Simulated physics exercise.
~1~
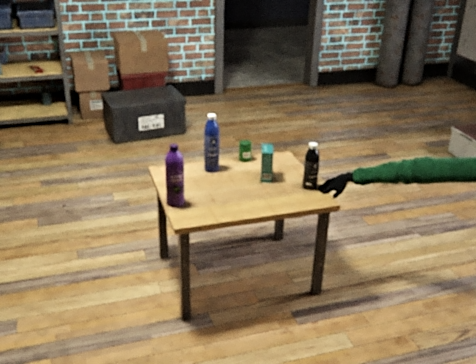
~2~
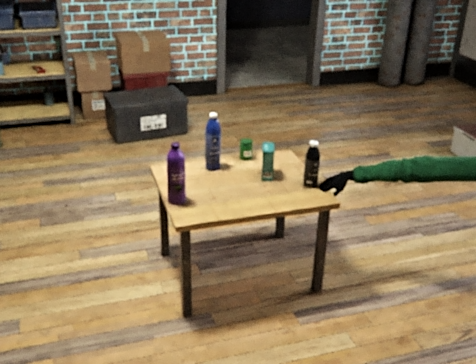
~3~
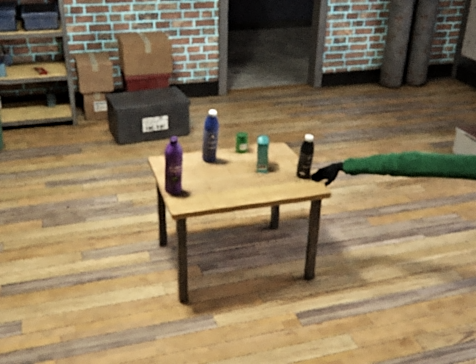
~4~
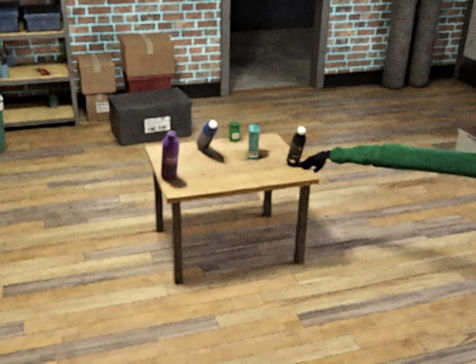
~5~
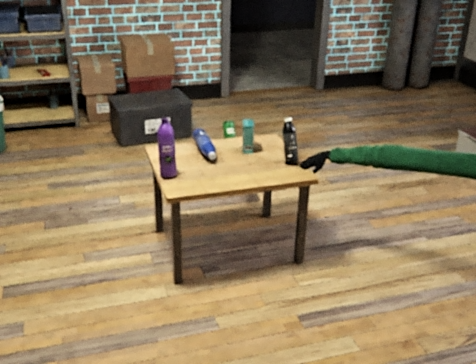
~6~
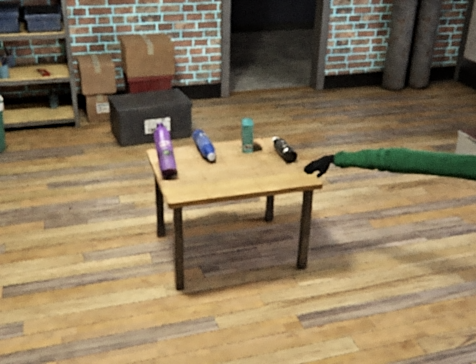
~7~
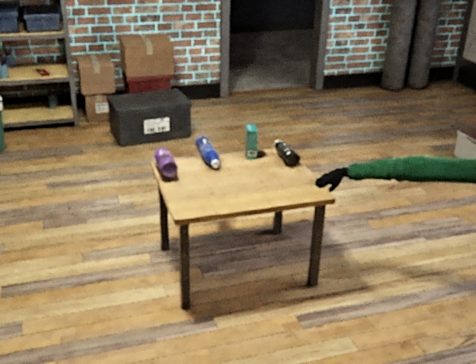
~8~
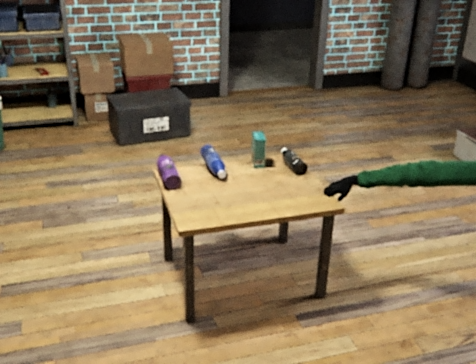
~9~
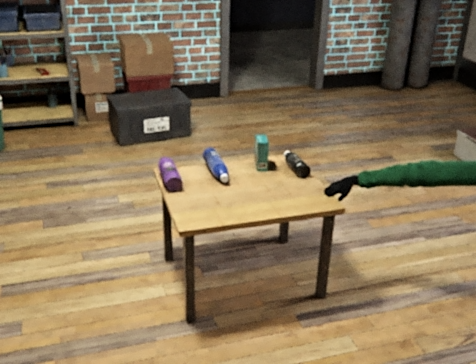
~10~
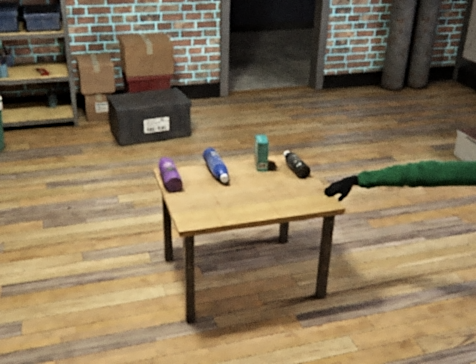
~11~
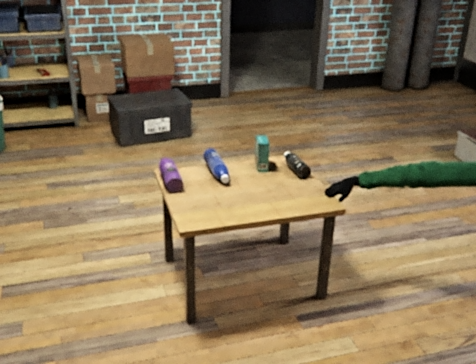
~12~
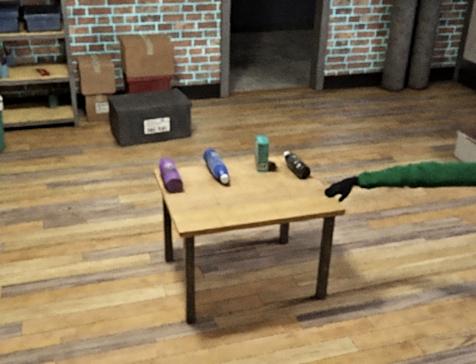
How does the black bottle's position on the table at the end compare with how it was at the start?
At the start the black bottle stands upright on the table, but by the end it is lying on its side.
